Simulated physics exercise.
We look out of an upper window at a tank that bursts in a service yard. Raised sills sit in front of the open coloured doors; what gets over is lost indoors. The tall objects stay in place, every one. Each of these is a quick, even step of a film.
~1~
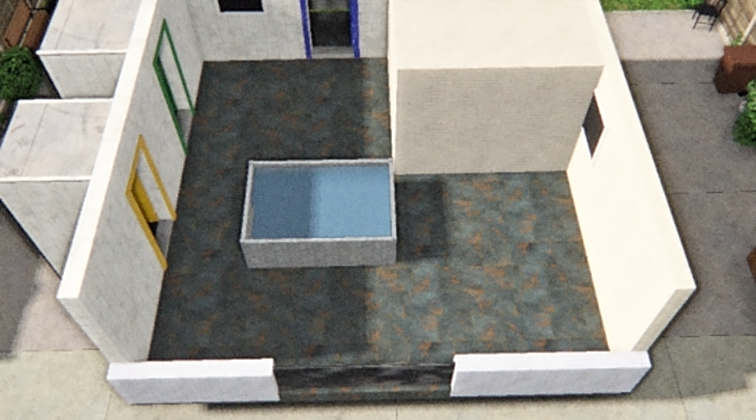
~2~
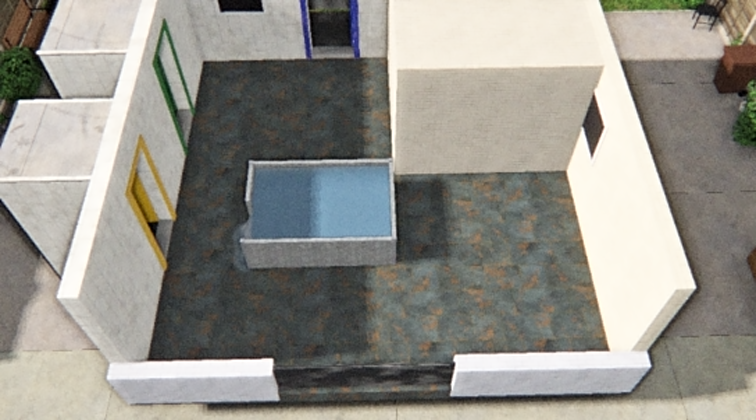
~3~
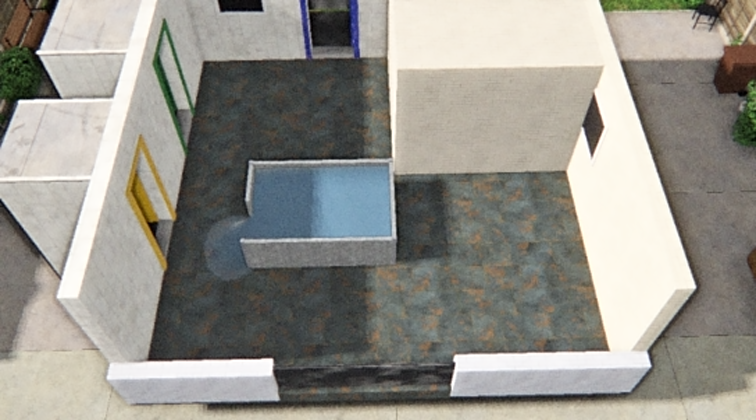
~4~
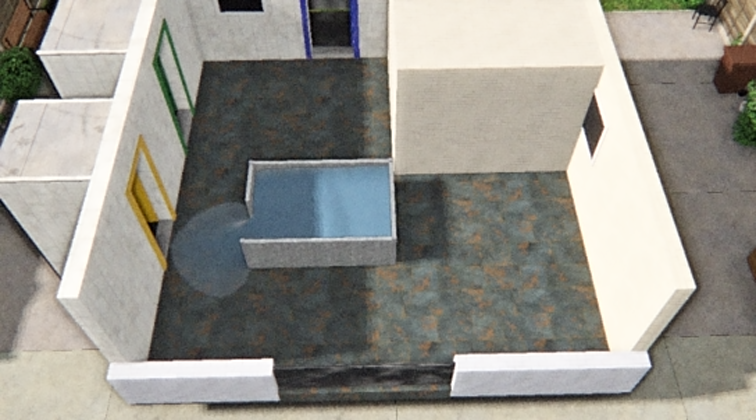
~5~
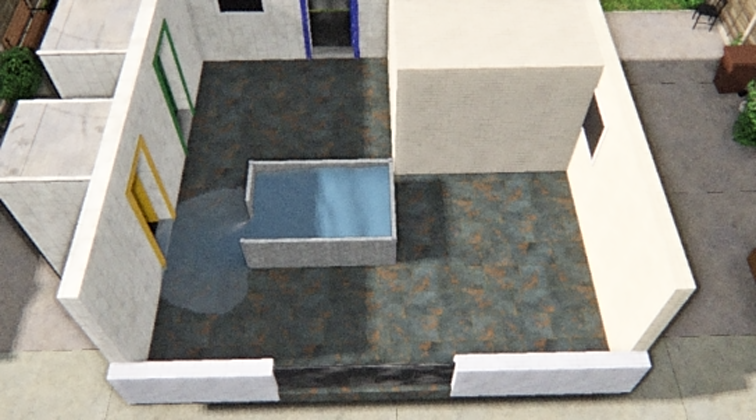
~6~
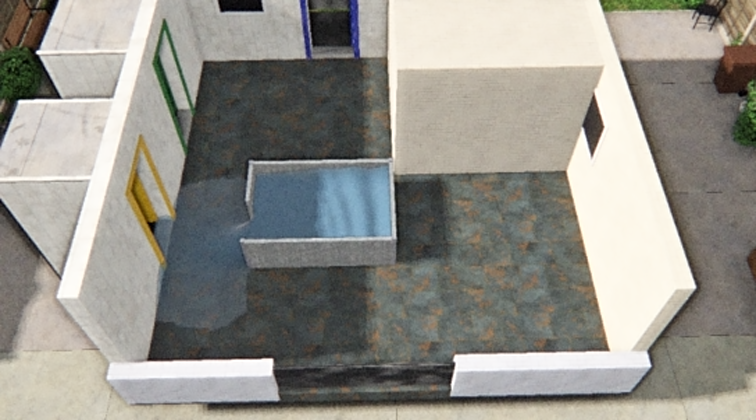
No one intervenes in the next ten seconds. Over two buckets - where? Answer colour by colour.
Green door under or at two; blue door under or at two; yellow door over two.
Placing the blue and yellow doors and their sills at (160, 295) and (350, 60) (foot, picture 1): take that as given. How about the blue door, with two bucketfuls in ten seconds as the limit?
Afterwards, the blue one gets past the mark.
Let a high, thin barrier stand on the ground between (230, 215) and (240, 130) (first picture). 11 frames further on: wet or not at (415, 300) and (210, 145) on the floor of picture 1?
The first point ends up spared and the second ends up swamped.
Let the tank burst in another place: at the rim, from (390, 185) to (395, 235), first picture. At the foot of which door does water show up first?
The yellow door.
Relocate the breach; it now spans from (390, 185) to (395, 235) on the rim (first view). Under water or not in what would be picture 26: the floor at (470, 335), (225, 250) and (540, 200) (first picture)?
Listed order gives sopping; left alone; sopping.
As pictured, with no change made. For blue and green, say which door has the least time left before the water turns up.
It would be the green-painted one.
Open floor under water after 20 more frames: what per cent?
I'd put it at roughly 45 per cent.
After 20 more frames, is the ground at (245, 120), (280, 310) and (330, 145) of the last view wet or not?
Taking them as listed, they are waterlogged, waterlogged and spared.
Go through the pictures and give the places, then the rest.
Still water in the water tank at (320, 202), in the first frame.
The front is at a hidden place, out from the gap at (252, 238), in the second frame.
The front is at (213, 232), out from the gap at (252, 239), in the third frame.
Water pours out at (252, 239) and has run to (177, 241), in the fourth frame.
The front is at (151, 261), out from the gap at (252, 239), in the fifth frame.
The front is at (157, 314), out from the gap at (252, 239), in the sixth frame.
A moment on, water covers 15 % of the floor; the green door wet at the sill, nothing in, the blue door not reached, the yellow door far over two buckets in.
Next, water covers 20 % of the floor; the green door wet at the sill, nothing in, the blue door not reached, the yellow door far over two buckets in.
Then, water covers 45 % of the floor; the green door wet at the sill, nothing in, the blue door not reached, the yellow door far over two buckets in.
Later, water covers 70 % of the floor; the green door wet at the sill, nothing in, the blue door wet at the sill, nothing in, the yellow door far over two buckets in.
In the end, water covers 85 % of the floor; the green door wet at the sill, nothing in, the blue door wet at the sill, nothing in, the yellow door far over two buckets in.
